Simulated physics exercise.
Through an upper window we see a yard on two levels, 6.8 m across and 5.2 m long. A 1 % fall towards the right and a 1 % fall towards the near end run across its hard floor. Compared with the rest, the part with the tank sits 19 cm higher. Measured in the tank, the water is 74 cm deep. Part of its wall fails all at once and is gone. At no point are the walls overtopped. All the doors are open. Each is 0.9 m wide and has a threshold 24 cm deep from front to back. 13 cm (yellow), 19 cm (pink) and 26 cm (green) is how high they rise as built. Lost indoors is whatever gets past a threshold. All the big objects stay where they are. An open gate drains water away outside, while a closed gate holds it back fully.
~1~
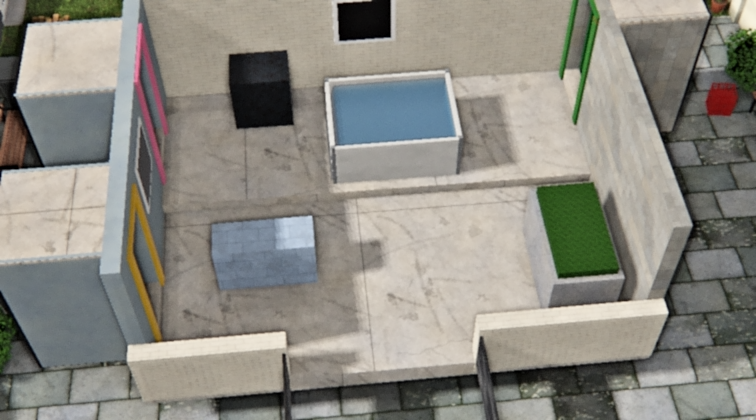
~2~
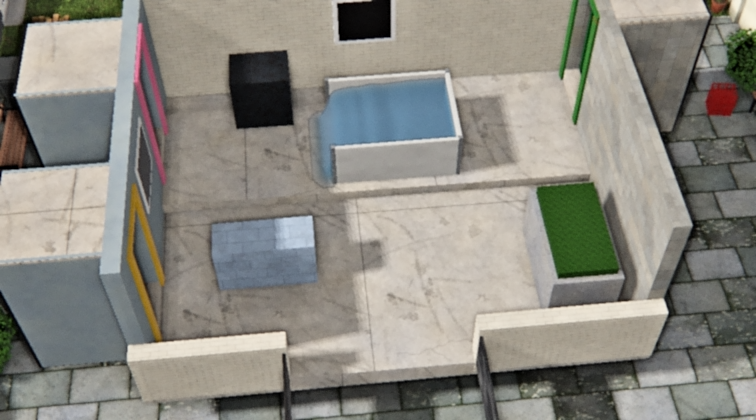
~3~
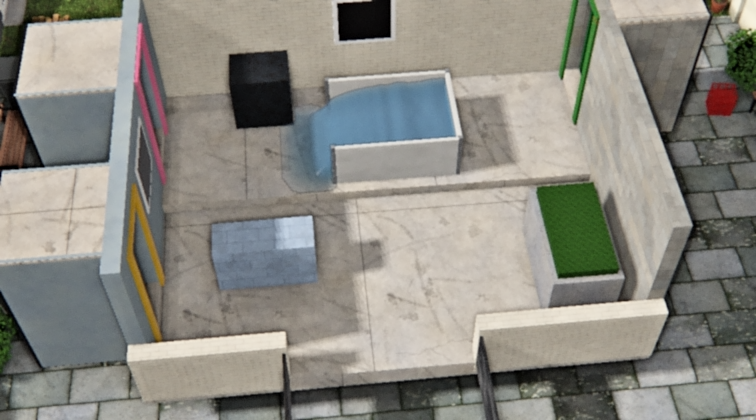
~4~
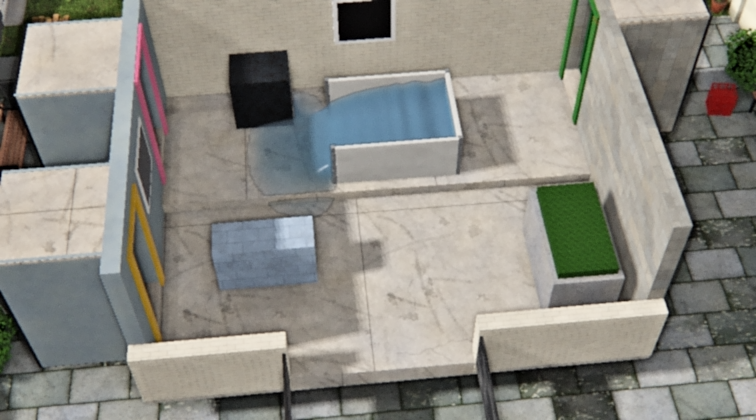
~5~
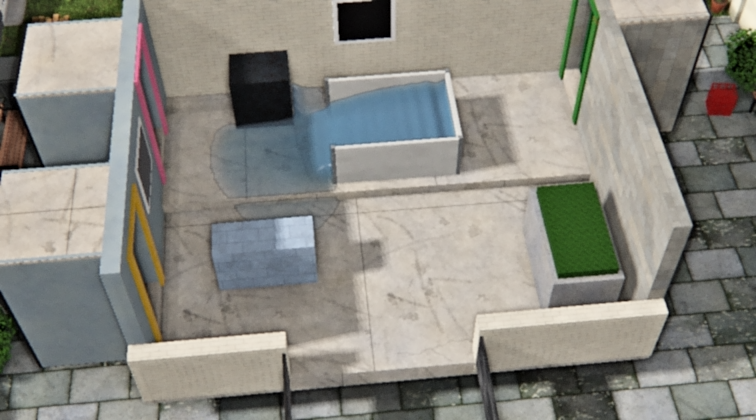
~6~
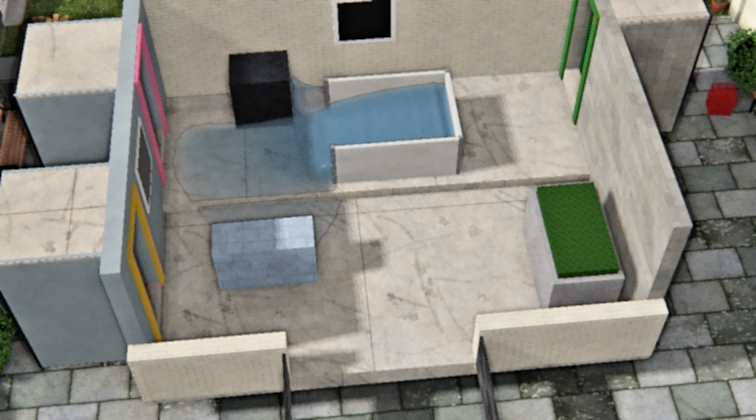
Walled yard seen from above, water pouring from the open left end of a white tank and spreading leftward across pale paving.
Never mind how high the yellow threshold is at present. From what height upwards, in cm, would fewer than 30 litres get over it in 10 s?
About 10 cm.
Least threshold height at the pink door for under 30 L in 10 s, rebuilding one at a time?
Pink door, minimum about 30 cm.
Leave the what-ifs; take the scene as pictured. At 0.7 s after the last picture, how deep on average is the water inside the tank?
It averages close to 35 centimetres.
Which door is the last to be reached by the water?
Answer: Green.
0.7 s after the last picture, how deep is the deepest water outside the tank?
Max depth: Around 40 cm.
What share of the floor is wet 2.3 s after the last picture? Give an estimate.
45 %.
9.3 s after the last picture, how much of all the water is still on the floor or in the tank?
Roughly 82 percent of the water remains.
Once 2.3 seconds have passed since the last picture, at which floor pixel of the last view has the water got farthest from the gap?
At about (159, 374).
Then, 0.7 s after the last picture water covers 30 % of the floor, deepest (40 cm) near (165, 160); it has not reached the yellow door.
Then, 2.3 s after the last picture water covers 45 % of the floor, deepest (32 cm) near (172, 361); 12 cm at the yellow door, 3 litres in over its 13 cm threshold.
Then, 9.3 s after the last picture water covers 90 % of the floor, deepest (21 cm) near (625, 334); 6 cm at the yellow door, 12 litres in over its 13 cm threshold.
At the yellow door as built, the water peaked near 15 cm, 4.1 s after the last picture.
Run again over the same 10 s with other heights there, 43 litres in over 8.5 cm, 18 litres over 11.5 cm. The limit of 30 litres is kept from about 10 cm up.
